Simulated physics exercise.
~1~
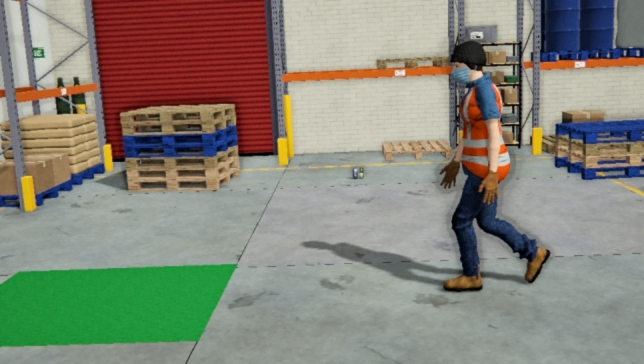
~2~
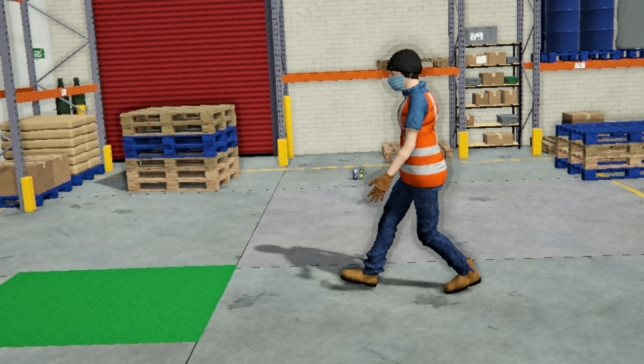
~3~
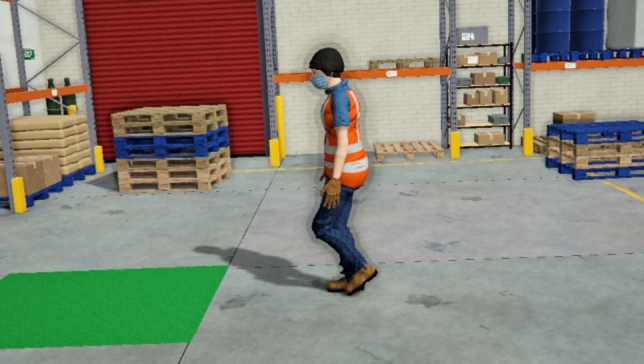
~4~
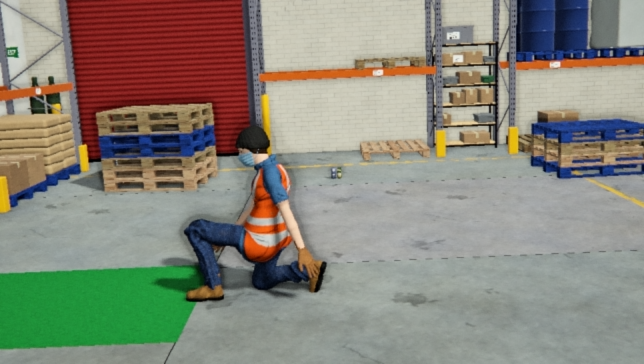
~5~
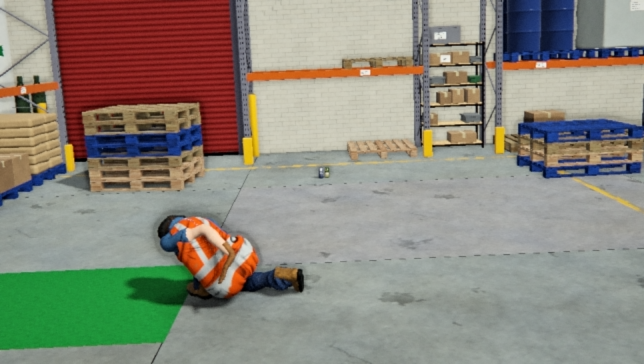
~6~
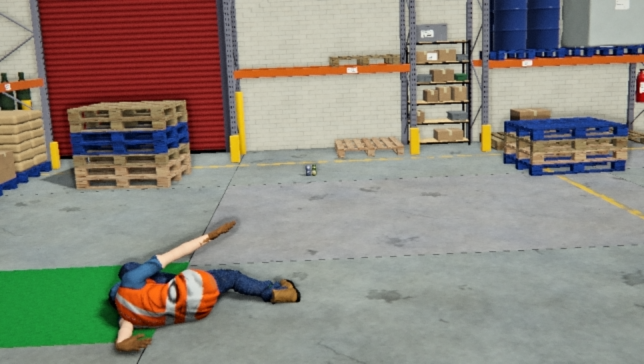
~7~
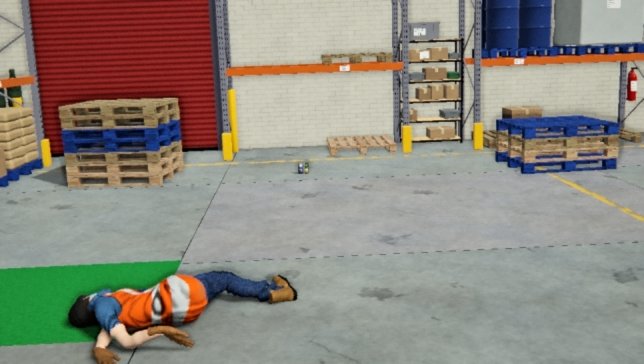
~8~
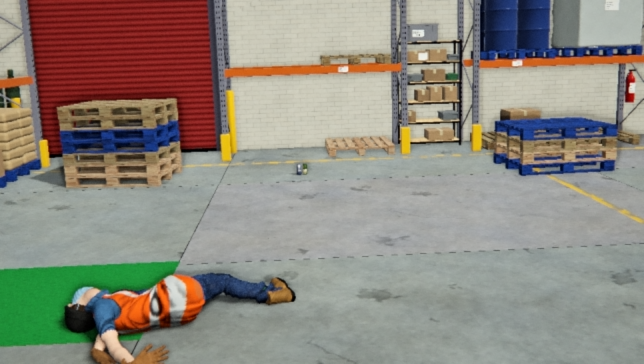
The video shows a masked worker in an orange safety vest walking left across a warehouse floor, then sinking to the knees and collapsing forward, rolling down and ending motionless with head and chest on a green mat and hips short of its near edge.
